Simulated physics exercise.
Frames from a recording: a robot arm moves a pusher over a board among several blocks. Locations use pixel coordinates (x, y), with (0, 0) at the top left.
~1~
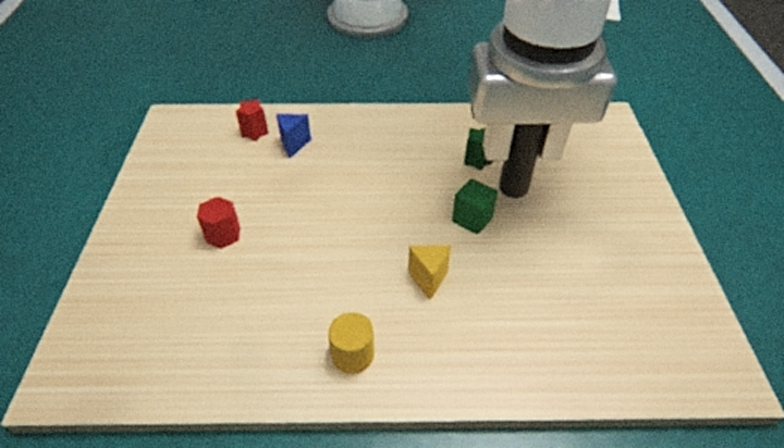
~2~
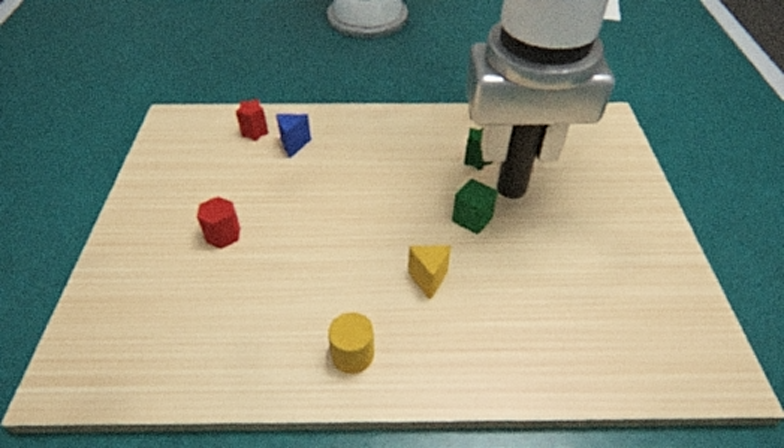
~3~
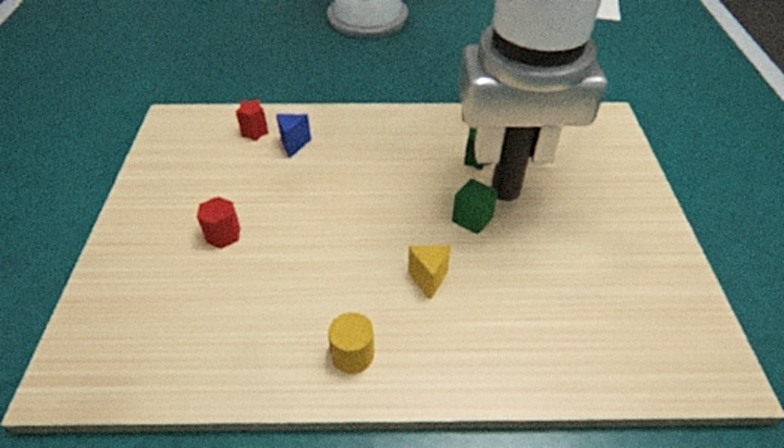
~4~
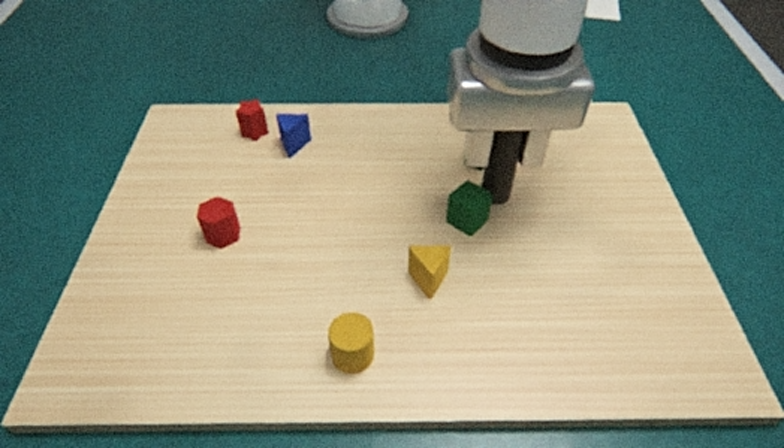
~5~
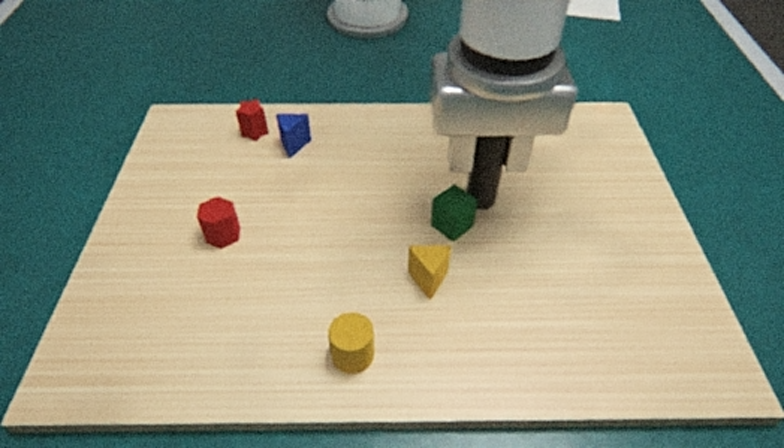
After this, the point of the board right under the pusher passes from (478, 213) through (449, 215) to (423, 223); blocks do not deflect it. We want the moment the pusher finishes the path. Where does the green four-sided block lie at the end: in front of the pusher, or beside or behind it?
I predict the pusher still has it in front.
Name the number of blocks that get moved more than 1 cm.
Only one of them.
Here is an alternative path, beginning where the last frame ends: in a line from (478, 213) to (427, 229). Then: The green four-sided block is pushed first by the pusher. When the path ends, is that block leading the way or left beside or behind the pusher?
It will keep going ahead of the pusher.
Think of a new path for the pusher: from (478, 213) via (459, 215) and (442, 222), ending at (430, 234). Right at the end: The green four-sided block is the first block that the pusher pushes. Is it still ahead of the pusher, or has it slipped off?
I think it holds its spot in front.
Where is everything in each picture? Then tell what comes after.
Lower end of the pusher at (513, 189), tops of blocks, yellow triangle at (431, 255), green four-sided block at (477, 192), in the first picture.
Pusher at (511, 190), blocks as before, in the second picture.
Pusher at (505, 192), blocks as before, in the third picture.
Pusher at (495, 196), green four-sided block at (471, 194), in the fourth picture.
Pusher at (480, 201), yellow triangle at (431, 255), green four-sided block at (455, 199), in the fifth picture.
What follows on the original path. Halfway along, pusher at (450, 202); green four-sided block at (428, 206), turned 15° anticlockwise.
At the end, pusher at (424, 210); yellow triangle not moved; green four-sided block at (403, 216), turned 25° anticlockwise.
